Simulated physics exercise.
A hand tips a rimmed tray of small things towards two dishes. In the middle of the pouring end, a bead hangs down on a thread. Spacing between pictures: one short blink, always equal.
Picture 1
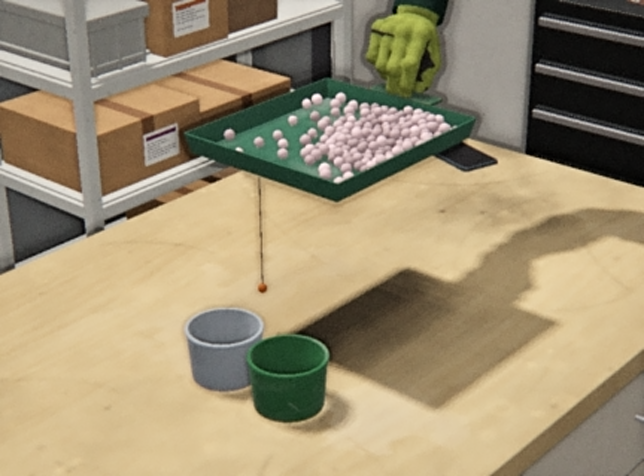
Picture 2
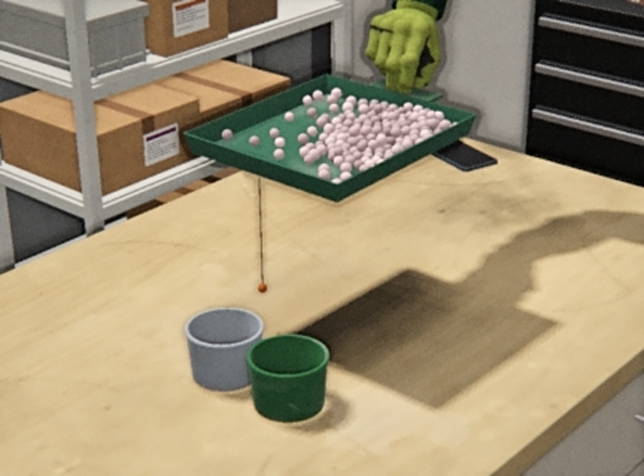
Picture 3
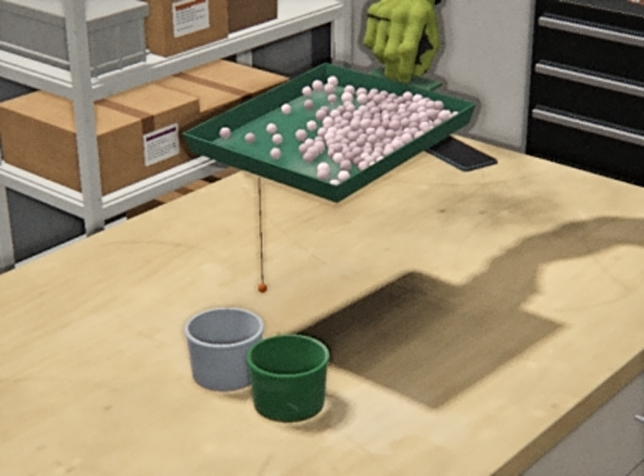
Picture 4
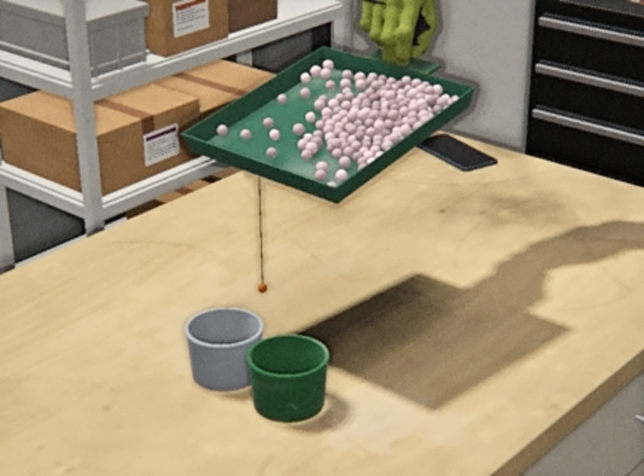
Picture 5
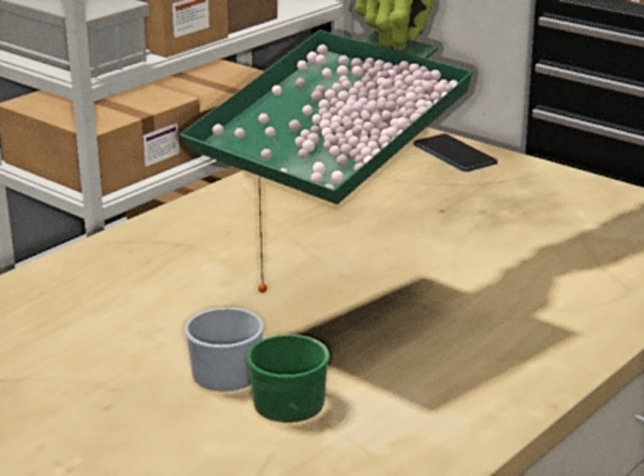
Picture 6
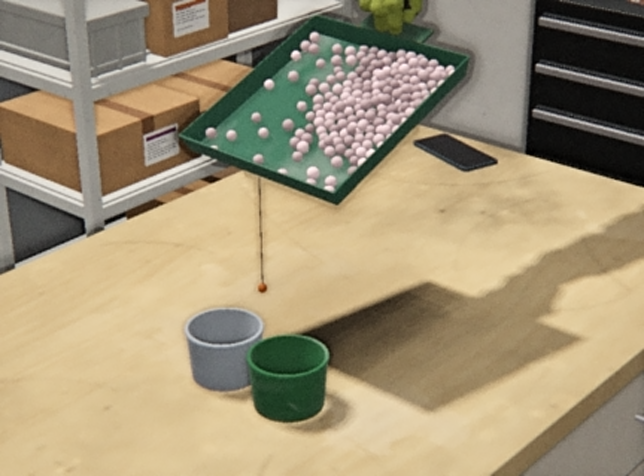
On a wooden workbench, a green-gloved hand raises the far side of a tray of pink pearls.
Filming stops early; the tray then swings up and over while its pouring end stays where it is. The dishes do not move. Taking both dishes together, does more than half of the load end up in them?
Yes, catch: Above fifty percent.
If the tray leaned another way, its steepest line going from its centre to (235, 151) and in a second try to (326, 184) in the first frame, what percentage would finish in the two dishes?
Shares: About 0 in a hundred, then about 20 in a hundred.
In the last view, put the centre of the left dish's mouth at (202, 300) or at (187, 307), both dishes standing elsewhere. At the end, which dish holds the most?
Result, try one: The right of the two; try two: The right of the two.
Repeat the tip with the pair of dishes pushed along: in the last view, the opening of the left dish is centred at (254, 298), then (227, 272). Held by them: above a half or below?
Result - try one, below the halfway mark; try two, below the halfway mark.
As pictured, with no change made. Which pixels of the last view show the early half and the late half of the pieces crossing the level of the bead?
The first part at (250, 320); the rest at (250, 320).
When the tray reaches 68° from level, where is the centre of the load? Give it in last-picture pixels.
Around (281, 173).
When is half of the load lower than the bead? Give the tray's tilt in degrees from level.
My estimate is some 100 degrees.
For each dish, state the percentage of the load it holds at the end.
Left dish: Around 30 in a hundred; right dish: Around 30 in a hundred.
Shortly afterwards, tray tipped steeply; the bulk on the tray; only a few in the right dish; only a few in the left dish; only a few outside both; near a quarter in the air.
Next, tray tipped past a quarter turn; only a few on the tray; near a quarter in the right dish; near a quarter in the left dish; near a quarter outside both; near a quarter in the air.
Some moments later, tray tipped past a quarter turn; near a third in the right dish; near a third in the left dish; near a third outside both.
In the end, tray tipped past a quarter turn; near a third in the right dish; near a third in the left dish; near a third outside both.
